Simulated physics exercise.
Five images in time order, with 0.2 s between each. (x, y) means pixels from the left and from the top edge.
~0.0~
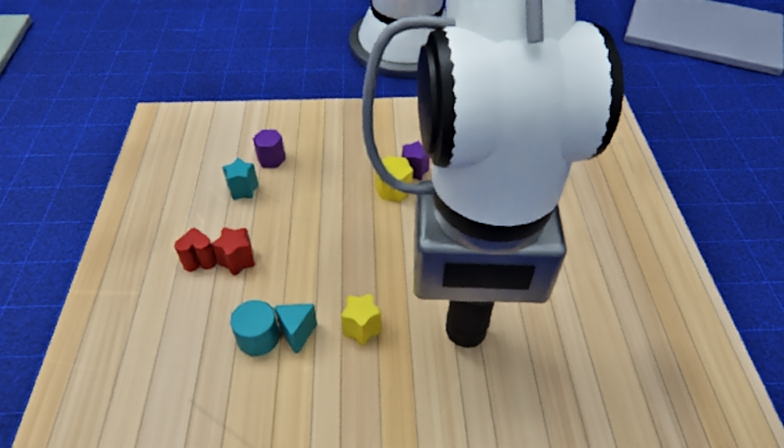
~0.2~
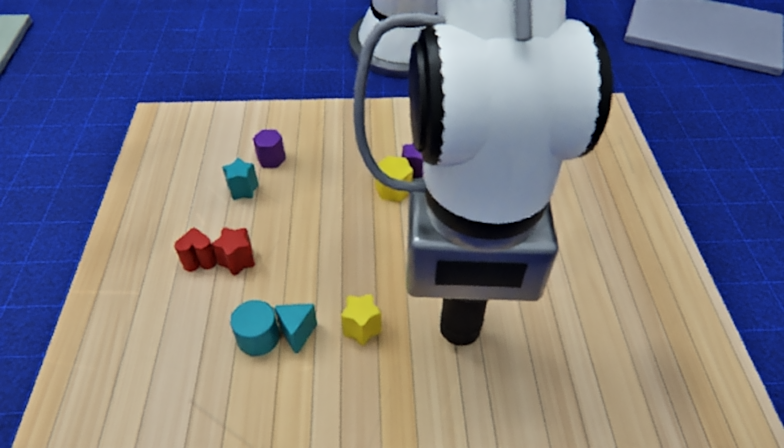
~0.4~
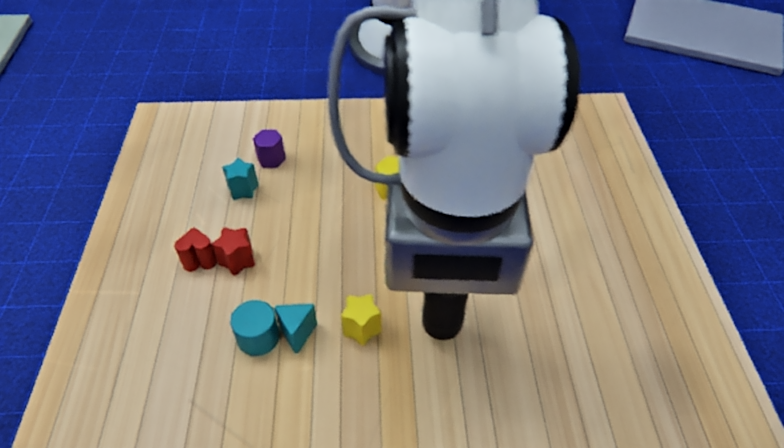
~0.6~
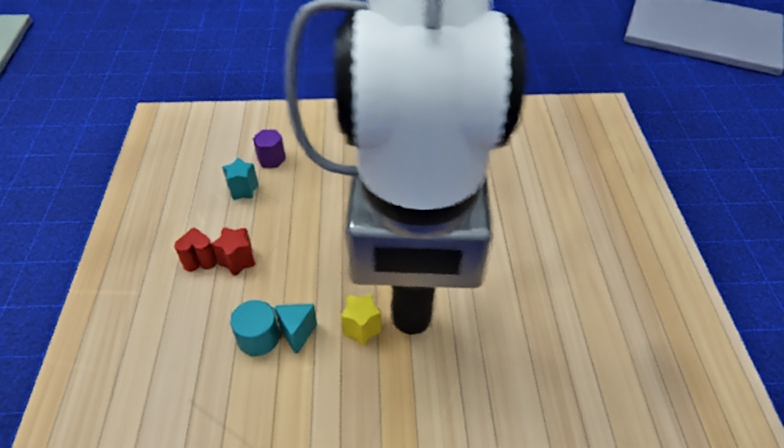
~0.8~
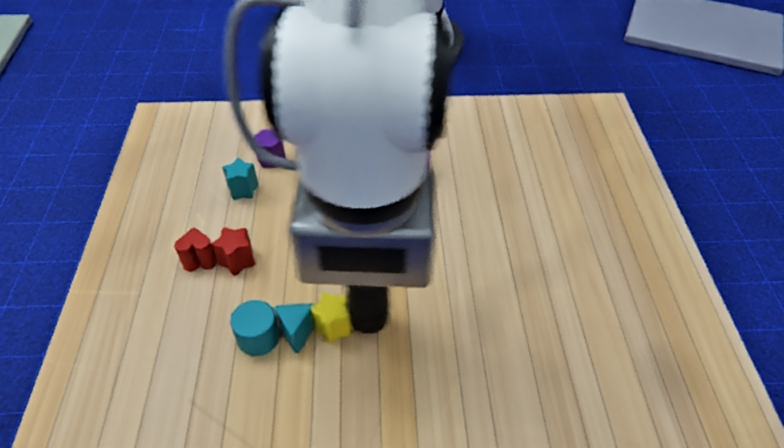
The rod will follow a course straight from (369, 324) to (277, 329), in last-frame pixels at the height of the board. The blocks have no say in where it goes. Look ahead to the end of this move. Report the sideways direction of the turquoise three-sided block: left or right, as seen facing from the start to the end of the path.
Its sideways move is to the right.
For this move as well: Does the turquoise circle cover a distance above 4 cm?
The answer is yes.
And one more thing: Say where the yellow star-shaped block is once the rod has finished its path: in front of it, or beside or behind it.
As far as I can tell, the yellow star-shaped block is still leading the way in front of the rod.
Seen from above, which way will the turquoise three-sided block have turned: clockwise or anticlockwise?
Looking down, my answer is that the turquoise three-sided block rotates clockwise.
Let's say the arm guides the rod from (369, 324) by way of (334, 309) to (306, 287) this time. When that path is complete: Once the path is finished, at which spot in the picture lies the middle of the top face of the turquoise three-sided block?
The middle of the upper face of the turquoise three-sided block will lie at about (244, 297) in the picture.
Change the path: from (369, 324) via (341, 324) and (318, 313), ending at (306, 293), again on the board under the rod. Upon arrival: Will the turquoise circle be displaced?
Yes.
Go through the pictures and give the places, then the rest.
The first picture shows rod tip (466, 331); block tops, red star-shaped block (231, 239); turquoise circle (252, 318); turquoise three-sided block (293, 314); yellow star-shaped block (361, 308).
The second picture shows rod (460, 329); blocks unchanged.
The third picture shows rod (442, 324); blocks unchanged.
The fourth picture shows rod (412, 318); blocks unchanged.
The fifth picture shows rod (369, 317); red star-shaped block (231, 239); turquoise circle (252, 318); turquoise three-sided block (293, 314); yellow star-shaped block (331, 307).
What follows on the original path. Halfway along, rod (321, 319); turquoise circle (228, 318); turquoise three-sided block (258, 297); yellow star-shaped block (283, 309).
At the end, rod (275, 322); red star-shaped block in place; turquoise circle (192, 322); turquoise three-sided block (227, 285), turned 40° clockwise; yellow star-shaped block (234, 311).
